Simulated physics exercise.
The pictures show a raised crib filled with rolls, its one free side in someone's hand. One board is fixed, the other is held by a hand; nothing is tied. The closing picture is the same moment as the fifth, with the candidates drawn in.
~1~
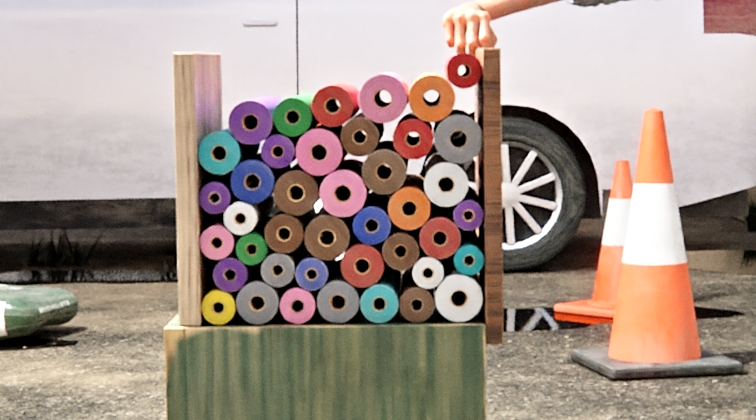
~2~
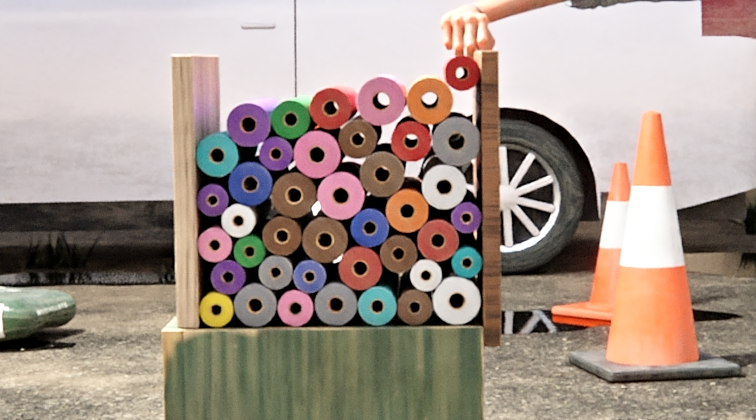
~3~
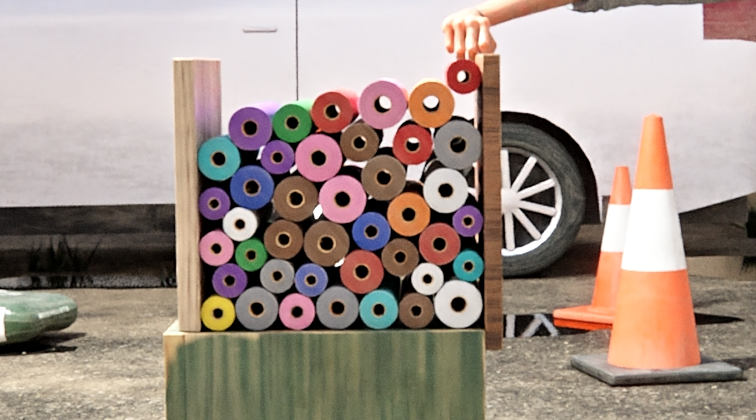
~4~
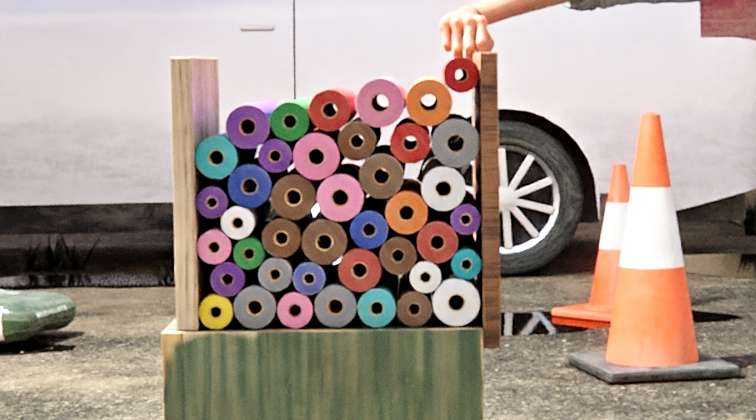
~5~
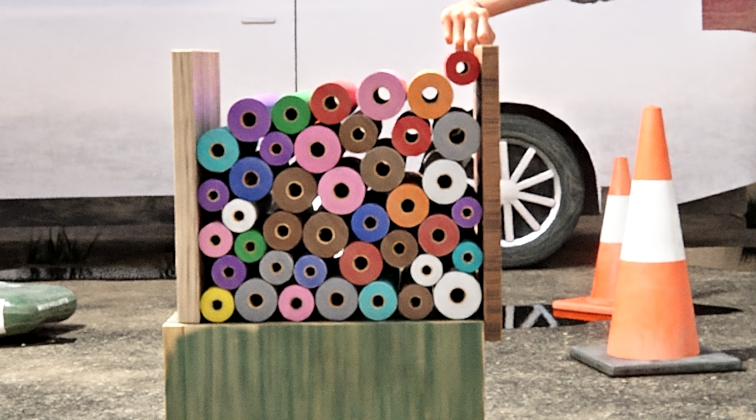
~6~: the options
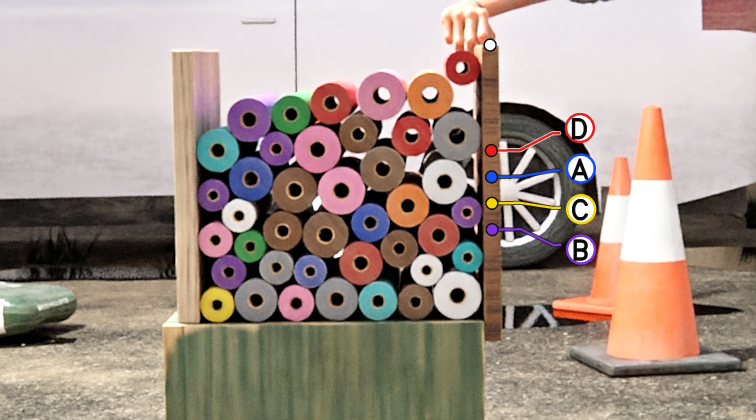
Colorful rolls sat stacked between two upright boards on a greenish block, while a hand rested at the top of the right board beside a small red roll, and nothing visibly shifted.
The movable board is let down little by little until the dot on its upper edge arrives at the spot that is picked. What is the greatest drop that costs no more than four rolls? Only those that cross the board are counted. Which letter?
Slide it to B.
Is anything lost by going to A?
Yes.
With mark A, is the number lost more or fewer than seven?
At A, fewer than seven.
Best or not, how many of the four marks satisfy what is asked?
The number is four.
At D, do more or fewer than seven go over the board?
Fewer than seven.
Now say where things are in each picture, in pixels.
In the first picture, a white roll (240, 219); a pink roll (319, 152); a pink roll (383, 99).
In the second picture, a pink roll (381, 101); a purple roll (249, 124).
In the third picture, side board (487, 192); a yellow roll (218, 313).
In the fourth picture, a brown roll (414, 309); a blue roll (309, 279).
In the fifth picture, a red roll (438, 235); a brown roll (283, 231); a white roll (239, 216).
On the copy, A at (492, 177); B at (492, 230); C at (492, 203); D at (491, 150); the white dot at (490, 45).
On B. First, top of the board (481, 124).
Then, top of the board (482, 213).
Finally, top of the board (483, 229), three out over the board.
By contrast, A one out over the board; C three out over the board; D one out over the board.
